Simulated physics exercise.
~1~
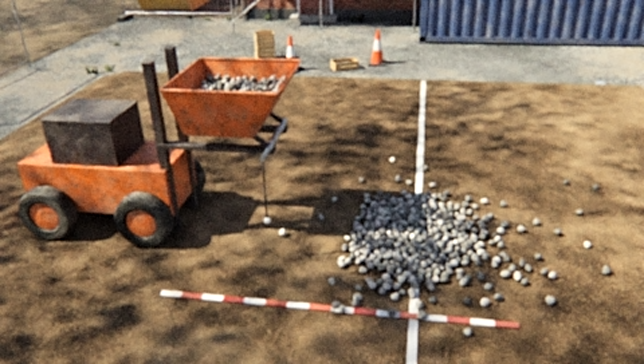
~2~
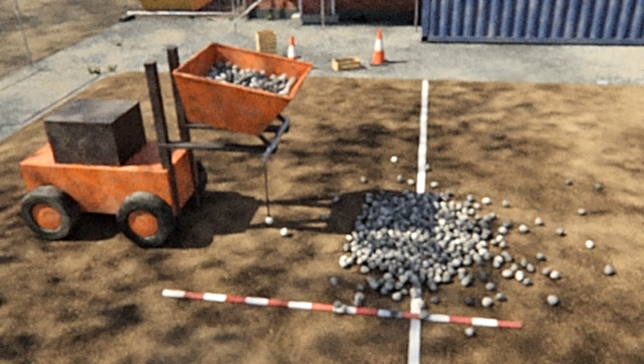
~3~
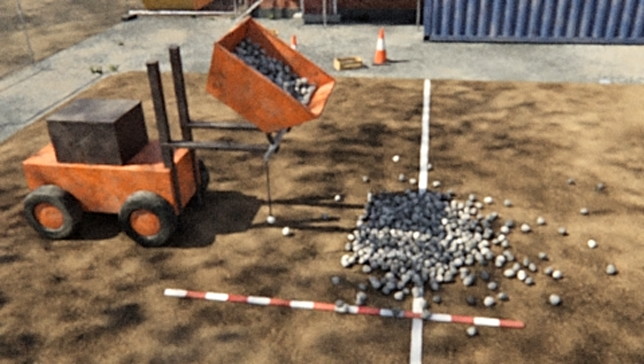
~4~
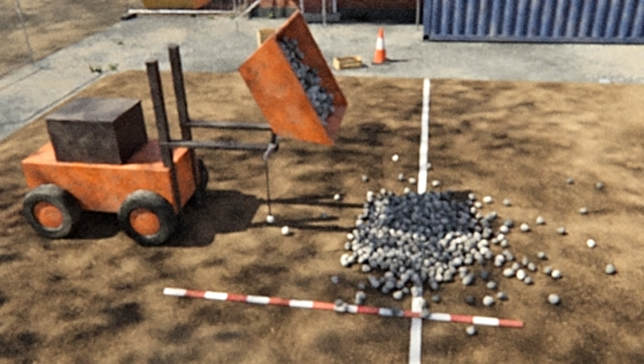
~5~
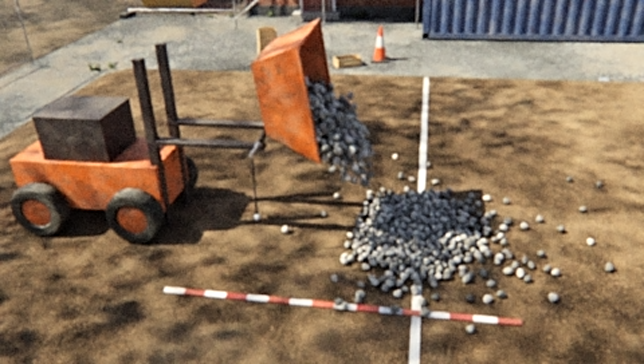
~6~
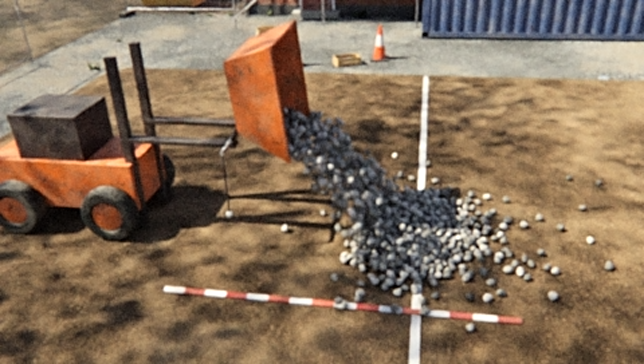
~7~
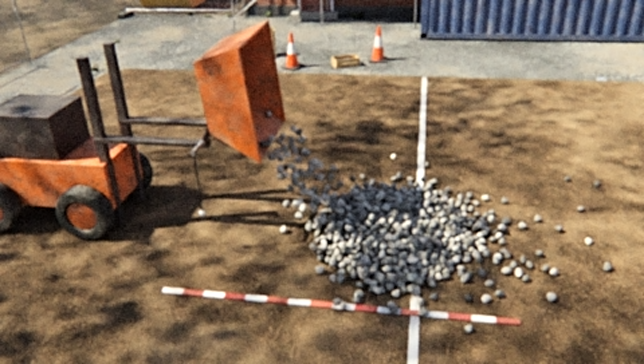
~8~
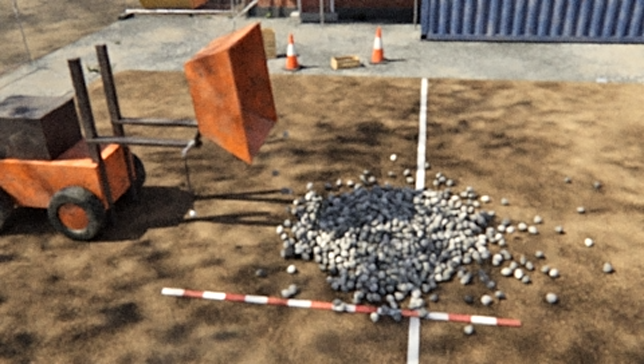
On a dirt yard with a white painted line, an orange fork truck tips its raised skip of grey stones toward an existing pile, then backs away left as they pour out, leaving the skip empty and steeply tilted beside a broader heap lying across the line.
